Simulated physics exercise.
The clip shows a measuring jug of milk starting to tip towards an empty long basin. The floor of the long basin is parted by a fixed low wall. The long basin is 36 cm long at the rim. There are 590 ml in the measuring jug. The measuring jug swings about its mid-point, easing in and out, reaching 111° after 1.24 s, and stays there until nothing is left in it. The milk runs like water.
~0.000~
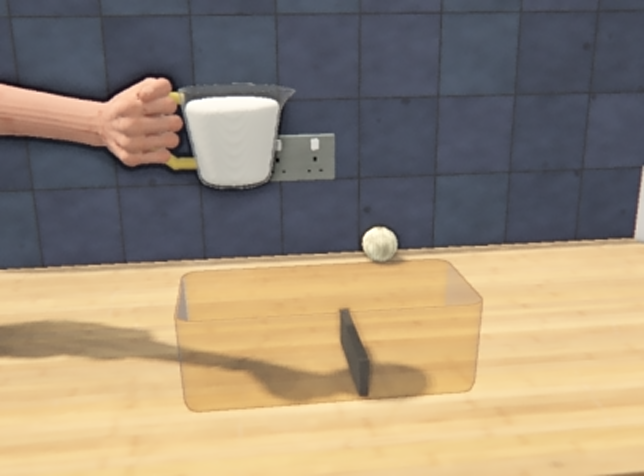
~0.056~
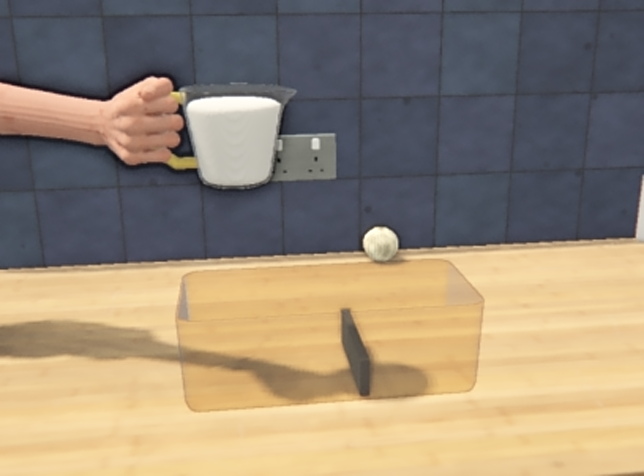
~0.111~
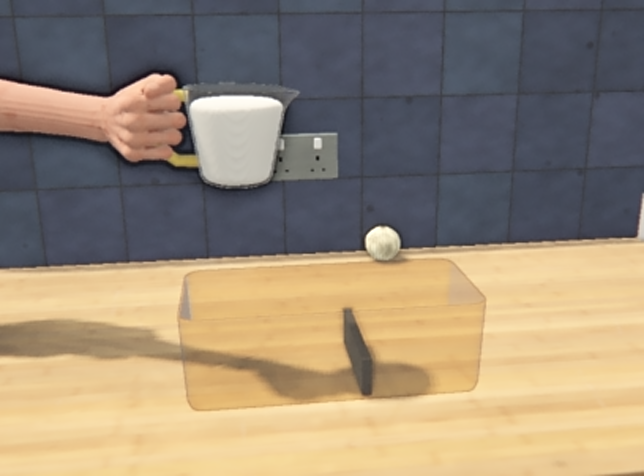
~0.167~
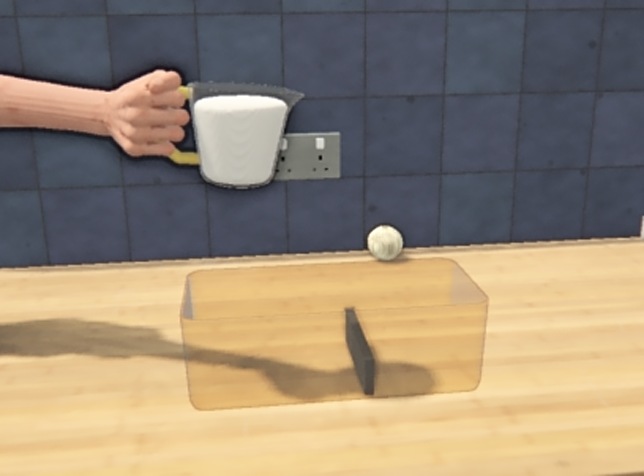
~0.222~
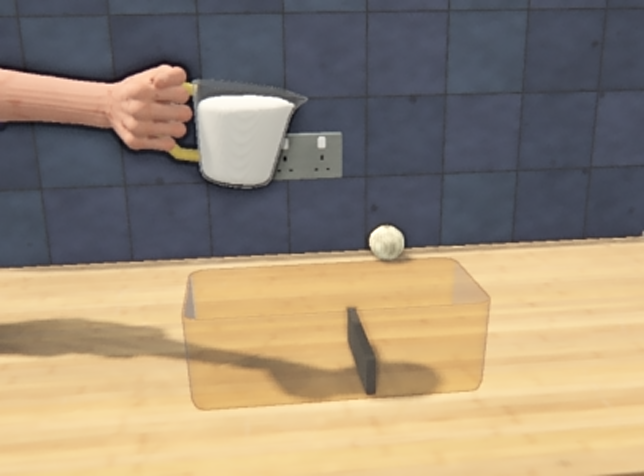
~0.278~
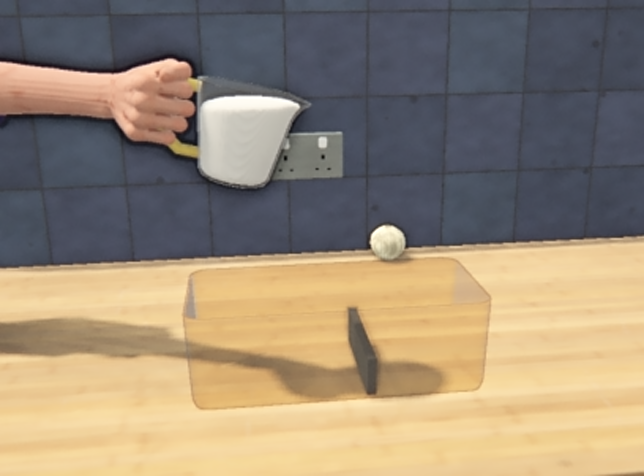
A hand reaching in from the left holds a clear jug of white milk by its yellow handle above a long, empty, see-through orange basin with a dark upright divider inside. They are seen from slightly above at a pale wooden worktop, with a whitish ball and a grey socket behind, against dark blue tiles. The hand slowly tilts the jug rightward, gently at first, while the view drifts very slightly left.
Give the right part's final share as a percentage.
Roughly 60 per cent is past the wall.
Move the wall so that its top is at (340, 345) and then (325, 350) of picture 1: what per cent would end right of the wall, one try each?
First 75, then 80 per cent.
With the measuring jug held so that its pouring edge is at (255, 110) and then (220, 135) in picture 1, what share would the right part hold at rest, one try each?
First 5, then 5 per cent.
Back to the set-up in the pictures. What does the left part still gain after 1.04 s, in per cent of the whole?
About 20 per cent.
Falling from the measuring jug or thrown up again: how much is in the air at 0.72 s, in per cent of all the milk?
Some 26 per cent.
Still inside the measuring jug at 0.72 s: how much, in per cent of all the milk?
About 64 per cent.
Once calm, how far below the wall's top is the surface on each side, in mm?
Some 42 mm on the left and 32 mm on the right.
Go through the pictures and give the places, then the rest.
In the first picture, it leans 0°; its right rim is at (295, 89); the milk meets the walls at (185, 104) and (279, 101); the long basin's rim runs from (179, 297) to (465, 281); the wall's top is at (353, 334).
In the second picture, it leans 1°; its right rim is at (296, 90); the milk meets the walls at (186, 104) and (281, 102).
In the third picture, it leans 2°; its right rim is at (299, 91); the milk meets the walls at (189, 103) and (284, 103).
In the fourth picture, it leans 5°; its right rim is at (304, 94); the milk meets the walls at (194, 103) and (287, 102).
In the fifth picture, it leans 9°; its right rim is at (308, 98); the milk meets the walls at (197, 102) and (293, 103).
In the sixth picture, it leans 13°; its right rim is at (311, 103); the milk meets the walls at (201, 104) and (299, 103).
After 0.72 s the tilt is 69° and 64 per cent is still to pour, 1 is left of the wall and 8 right of it.
After 1.04 s the tilt is 104° and 9 per cent is still to pour, 18 is left of the wall and 56 right of it.
After 1.37 s the tilt is 111° and 0 per cent is still to pour, 39 is left of the wall and 59 right of it.
After 1.74 s the tilt is 111° and 0 per cent is still to pour, 38 is left of the wall and 60 right of it.
In the end 38 per cent lies left of the wall, 60 right of it and 2 outside.
